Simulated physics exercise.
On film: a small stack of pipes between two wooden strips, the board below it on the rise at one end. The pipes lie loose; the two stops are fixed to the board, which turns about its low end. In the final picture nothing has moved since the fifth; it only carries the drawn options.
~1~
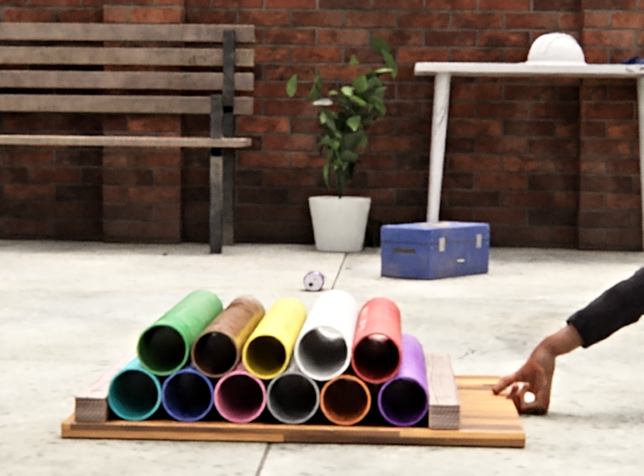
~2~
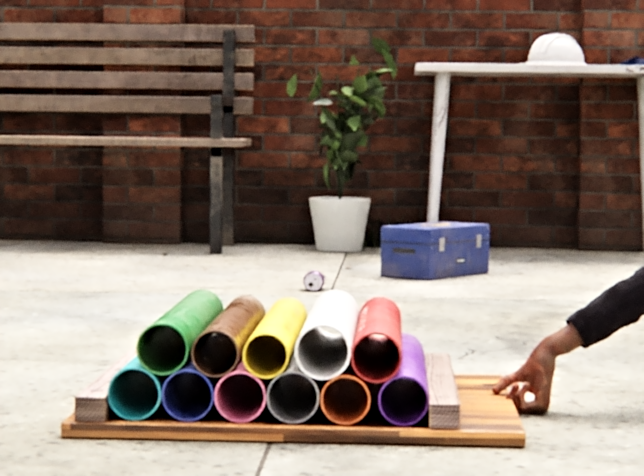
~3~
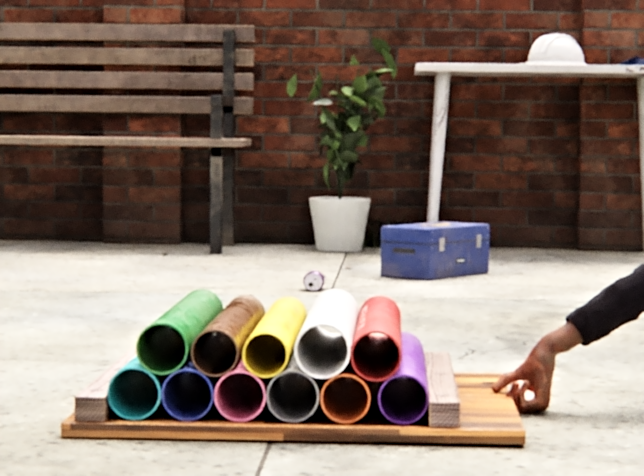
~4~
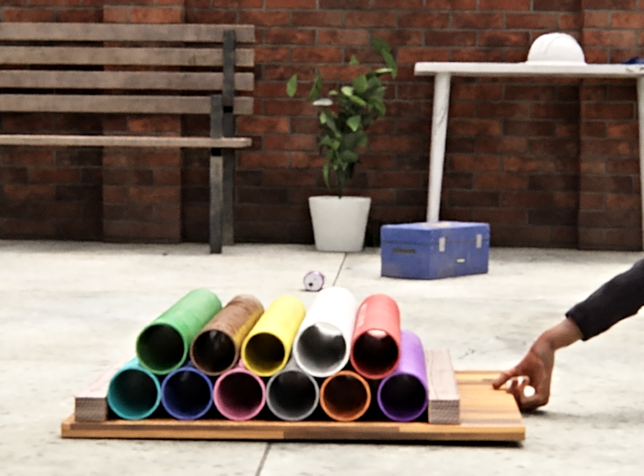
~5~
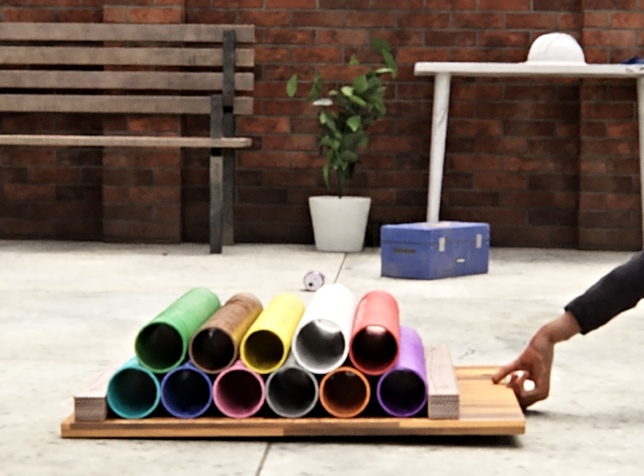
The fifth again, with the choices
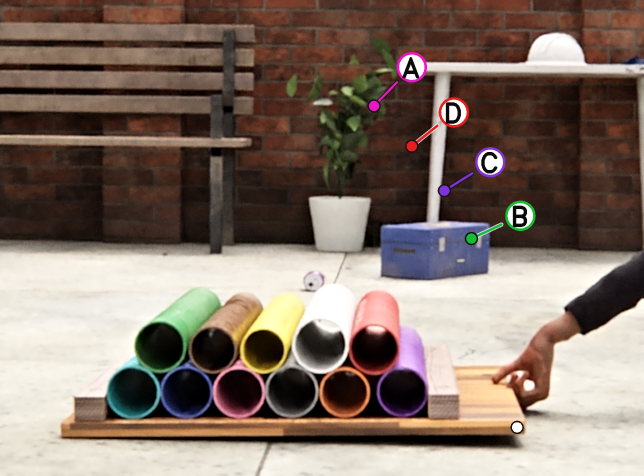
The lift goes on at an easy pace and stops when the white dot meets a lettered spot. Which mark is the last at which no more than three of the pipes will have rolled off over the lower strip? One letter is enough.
Stop at B.
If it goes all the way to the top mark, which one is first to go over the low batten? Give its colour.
It is the green one.
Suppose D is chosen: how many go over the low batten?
The count is five.
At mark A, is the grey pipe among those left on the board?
Yes.
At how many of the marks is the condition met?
One of them.
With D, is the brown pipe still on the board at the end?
No.
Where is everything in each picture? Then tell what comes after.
Orange pipe (345, 400); purple pipe (404, 401); white pipe (323, 352), in the first picture.
White pipe (323, 352); brown pipe (215, 353), in the second picture.
Board (303, 390); orange pipe (345, 399); purple pipe (404, 399), in the third picture.
Board (303, 389), in the fourth picture.
Board (302, 386), in the fifth picture.
On the marked copy, A at (374, 106); B at (471, 239); C at (444, 191); D at (412, 146); the white dot at (517, 427).
With B. Early on, board at 16°.
Further on, board at 26°.
At the end, board at 26°, none over the low batten.
As for the rest, A five over the low batten; C five over the low batten; D five over the low batten.
